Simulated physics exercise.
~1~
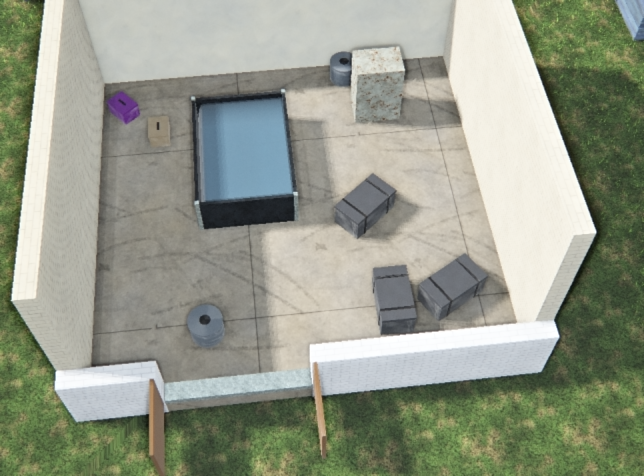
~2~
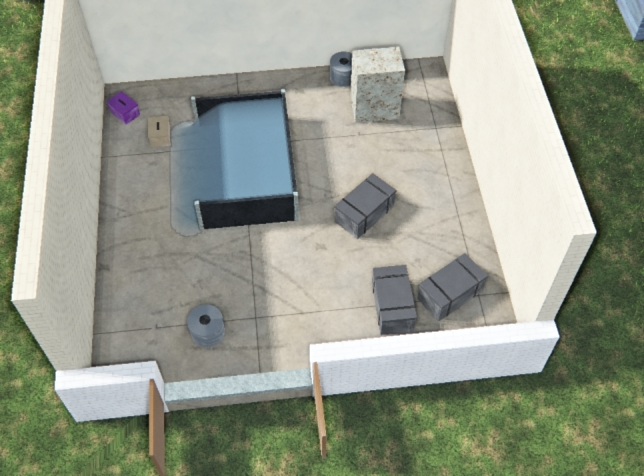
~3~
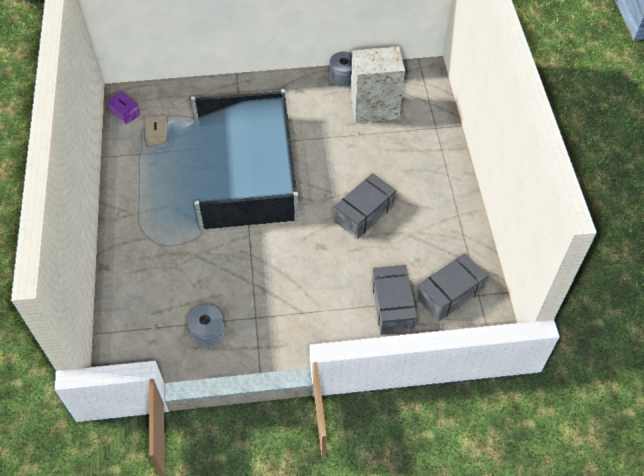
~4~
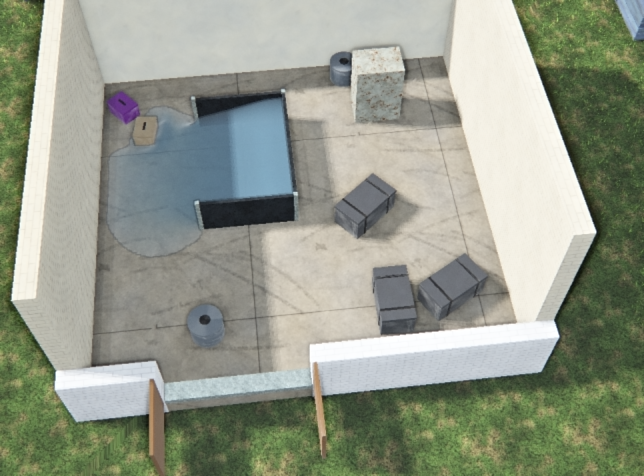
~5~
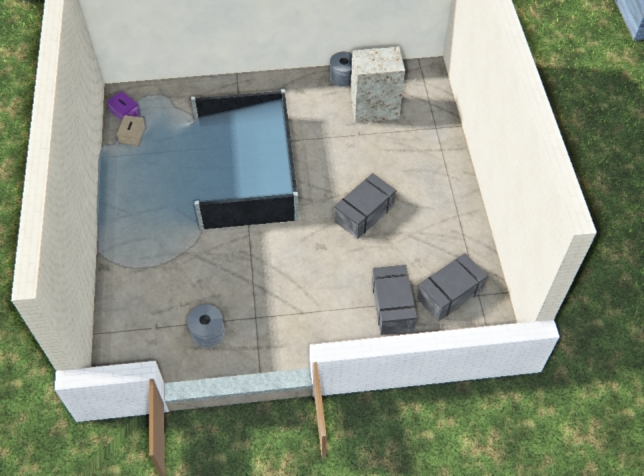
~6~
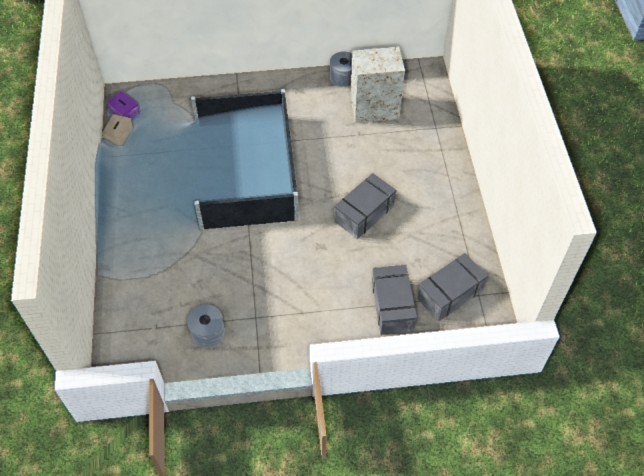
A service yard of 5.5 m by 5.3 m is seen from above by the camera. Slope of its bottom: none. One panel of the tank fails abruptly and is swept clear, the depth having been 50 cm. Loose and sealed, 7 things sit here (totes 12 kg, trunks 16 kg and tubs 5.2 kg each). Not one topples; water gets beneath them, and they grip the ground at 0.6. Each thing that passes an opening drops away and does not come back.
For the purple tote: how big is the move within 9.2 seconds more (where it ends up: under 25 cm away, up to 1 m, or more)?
Purple tote winds up a long way off.
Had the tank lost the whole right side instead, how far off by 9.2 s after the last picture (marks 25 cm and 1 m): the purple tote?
Under that change, the purple tote budges a short distance.
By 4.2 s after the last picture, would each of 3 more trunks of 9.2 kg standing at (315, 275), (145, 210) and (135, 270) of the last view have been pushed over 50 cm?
Within it, beyond it, beyond it.
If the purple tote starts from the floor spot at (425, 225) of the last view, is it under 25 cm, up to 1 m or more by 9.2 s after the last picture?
I'd say it does not really move.
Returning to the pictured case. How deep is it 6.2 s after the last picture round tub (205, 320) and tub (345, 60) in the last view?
I'd estimate 4 cm for the first and 2 cm for the second.
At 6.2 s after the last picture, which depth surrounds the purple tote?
Depth: About 2 cm.
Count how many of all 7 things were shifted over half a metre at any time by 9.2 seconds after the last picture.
4.
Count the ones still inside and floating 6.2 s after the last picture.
Answer: 1.
Then, 1.2 s after the last picture the purple tote is near (160, 71), 0.8 m from its start, afloat; 0 of 7 are out; 2 afloat.
Then, 3.8 s after the last picture the purple tote is near (340, 100), 3.4 m from its start, aground; 0 of 7 are out; 1 afloat.
Then, 6.2 s after the last picture the purple tote is near (340, 100), 3.4 m from its start, aground; 0 of 7 are out; 1 afloat.
Then, 9.2 s after the last picture the purple tote is near (340, 100), 3.4 m from its start, aground; 0 of 7 are out; 1 afloat.
